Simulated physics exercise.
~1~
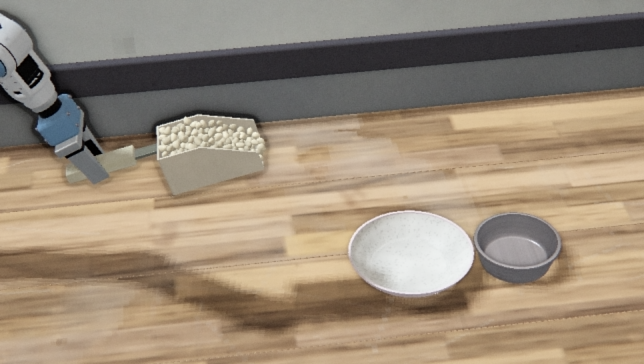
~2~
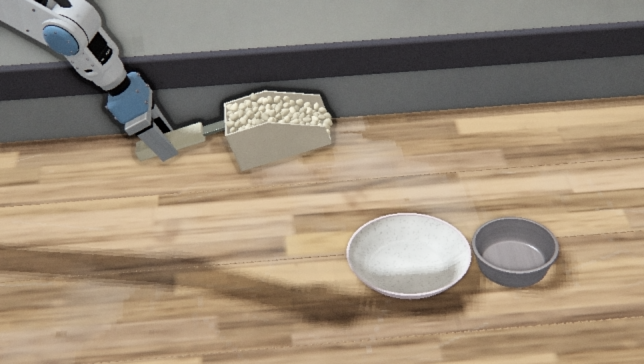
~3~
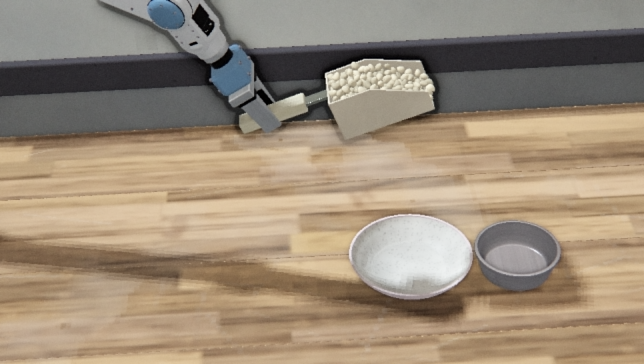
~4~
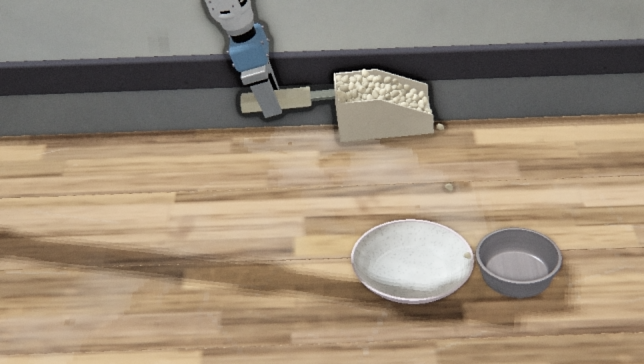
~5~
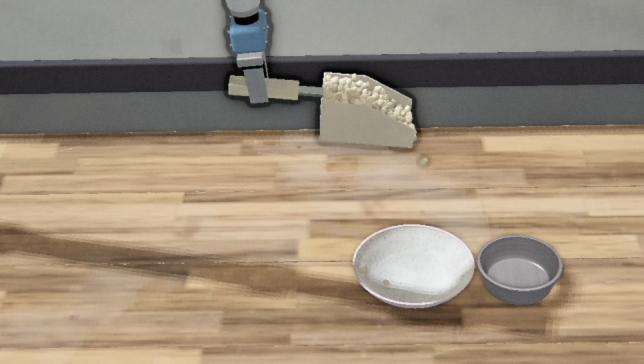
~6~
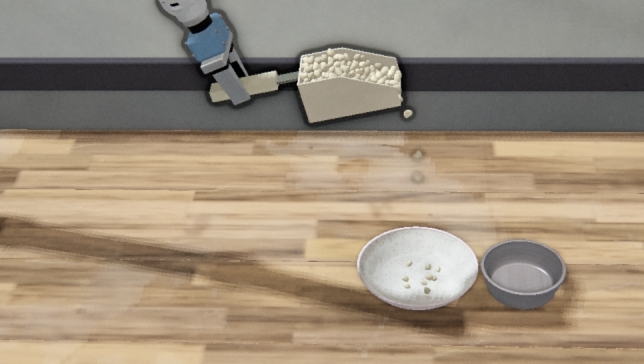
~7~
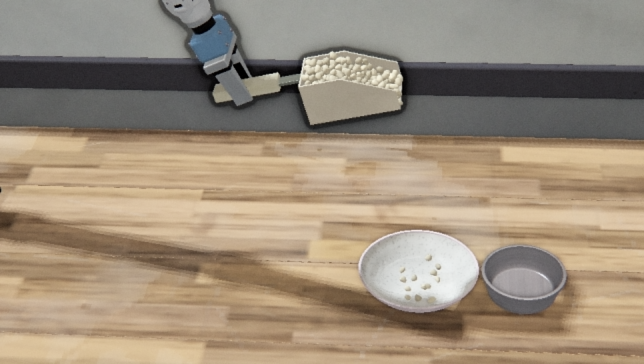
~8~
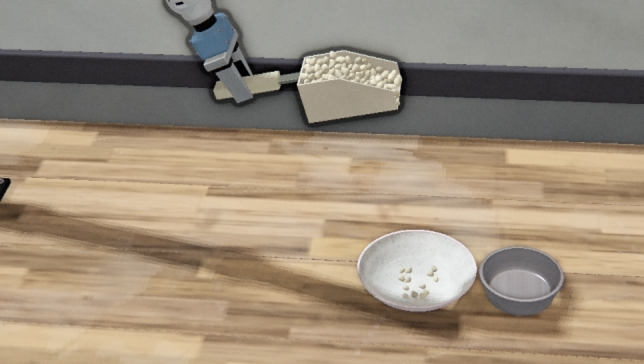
We see a robot arm carry a scoop heaped with pale dried beans rightward above a wooden surface, then tip it forward so a few drop into the white bowl beside an empty grey one. The scoop tilts back and stays still, mostly full.
